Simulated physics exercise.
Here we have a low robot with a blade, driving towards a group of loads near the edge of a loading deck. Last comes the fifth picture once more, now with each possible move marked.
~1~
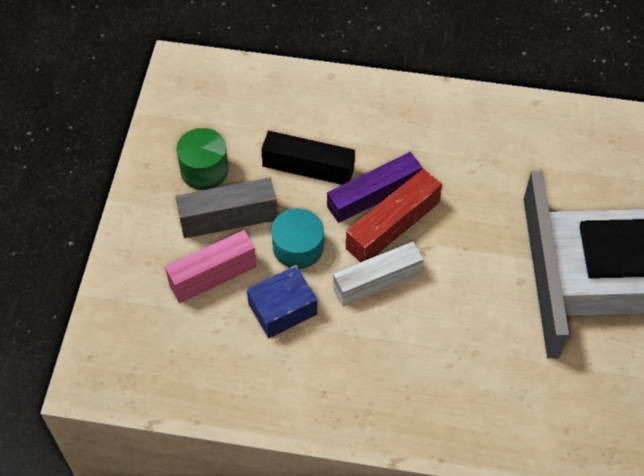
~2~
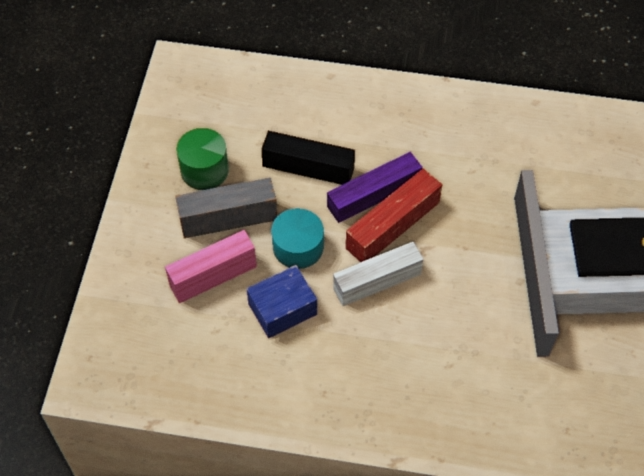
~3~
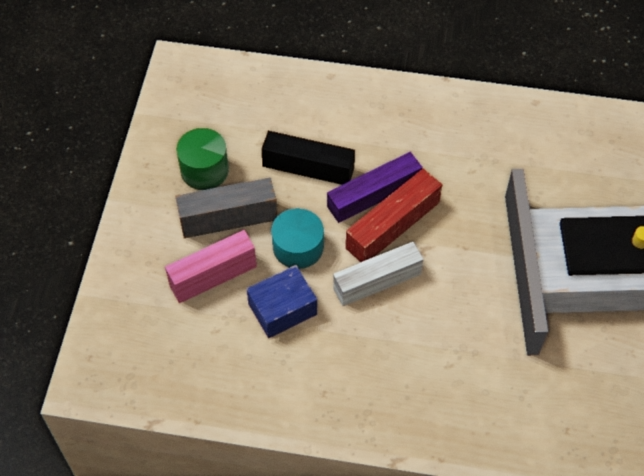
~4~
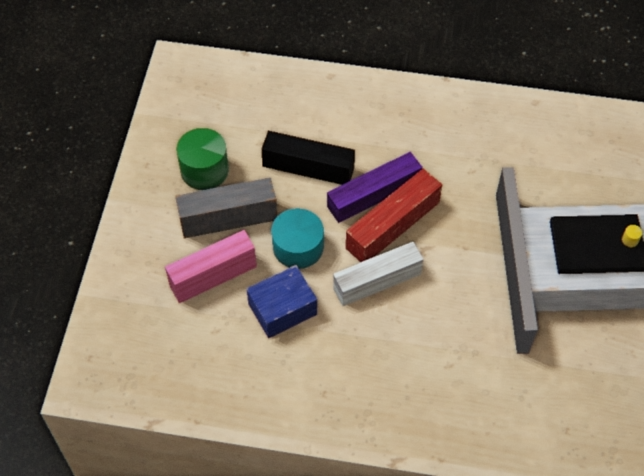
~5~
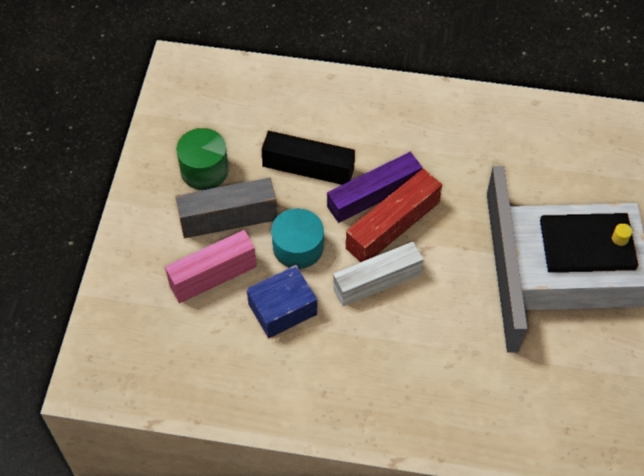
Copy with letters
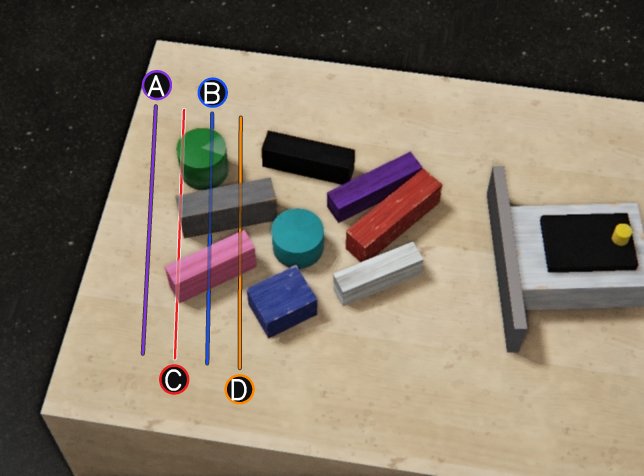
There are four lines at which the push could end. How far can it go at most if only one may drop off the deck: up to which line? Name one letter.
At C, and not beyond.
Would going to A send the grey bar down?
By then, yes.
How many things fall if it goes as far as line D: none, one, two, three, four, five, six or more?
In all, none.
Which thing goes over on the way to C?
The grey bar.
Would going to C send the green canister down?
No.
On the marked copy, A at (150, 222); B at (210, 230); C at (180, 226); D at (240, 234).
With C. Early on, robot (460, 225); blue crate (279, 304); black stick (289, 153).
Further on, robot (343, 209); grey bar (166, 191); green canister (186, 144).
At the end, robot (251, 196); grey bar over the edge; pink stick (90, 258); one fallen.
As for the rest, A drops three; B is within the limit but short; D is within the limit but short.
